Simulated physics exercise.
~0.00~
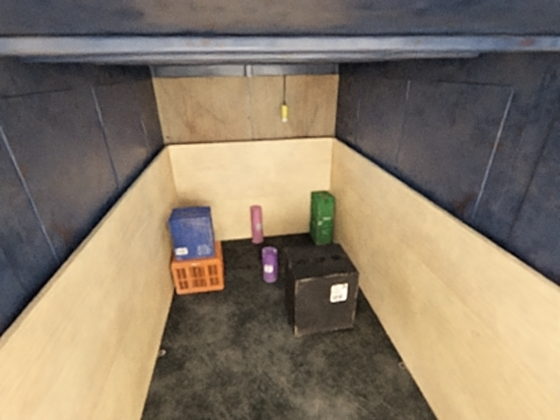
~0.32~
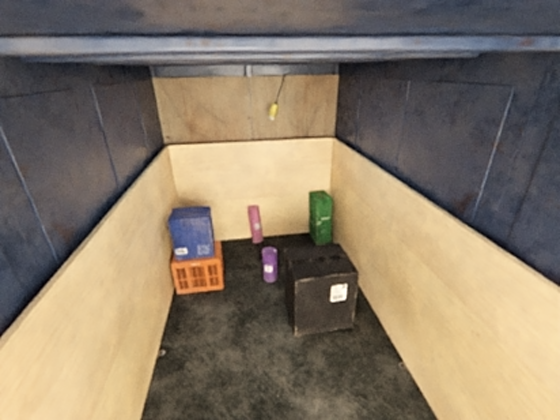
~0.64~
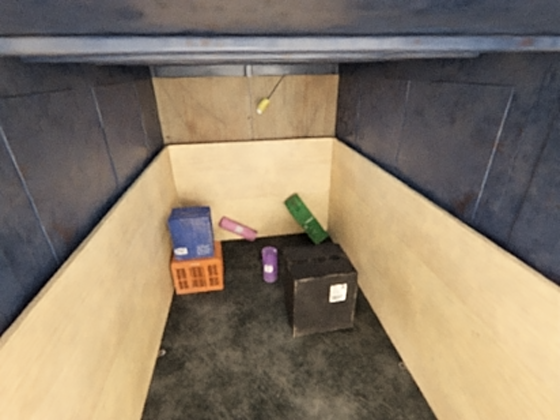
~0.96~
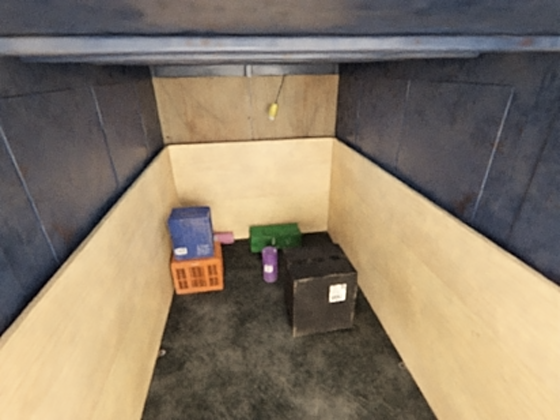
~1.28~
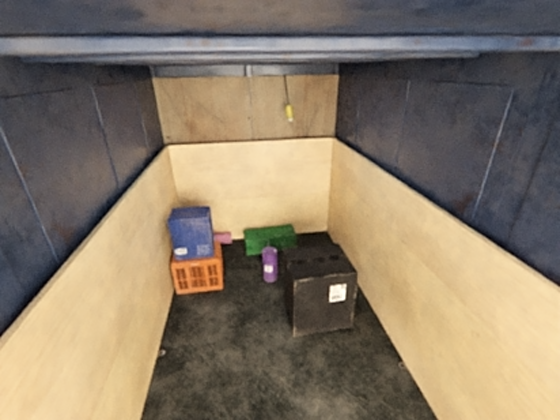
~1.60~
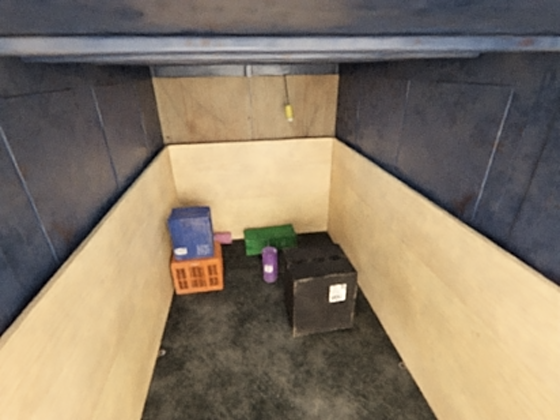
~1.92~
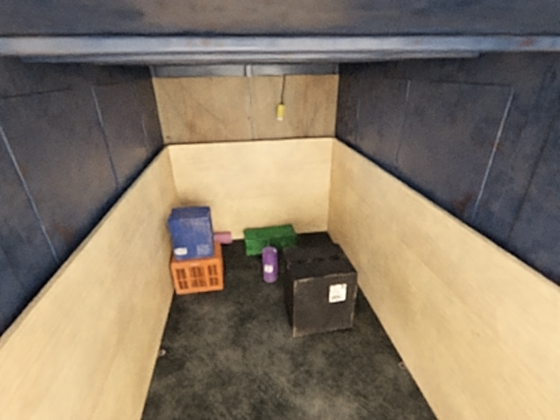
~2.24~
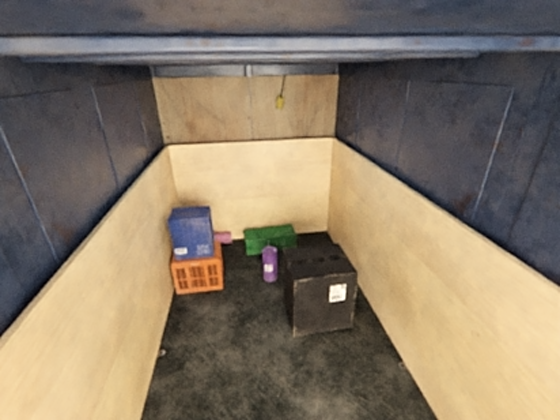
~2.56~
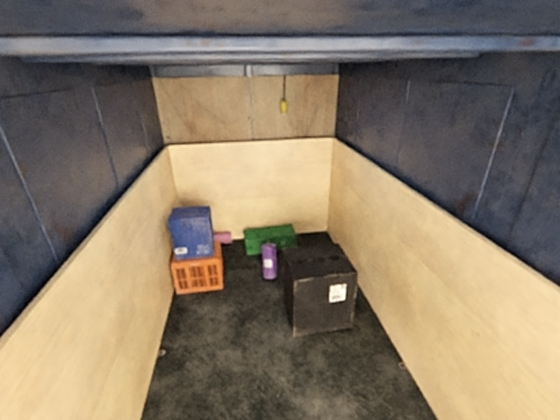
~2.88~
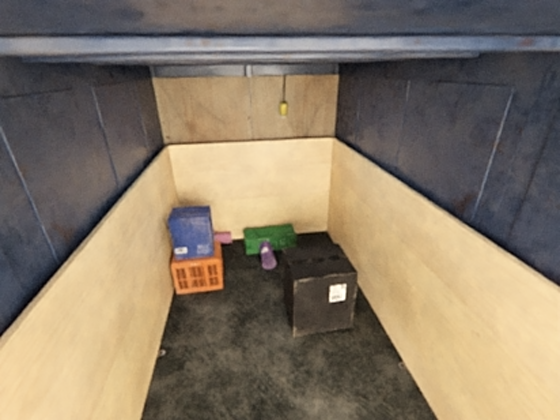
The green box and pink canister topple left, then the purple canister tips over backward.
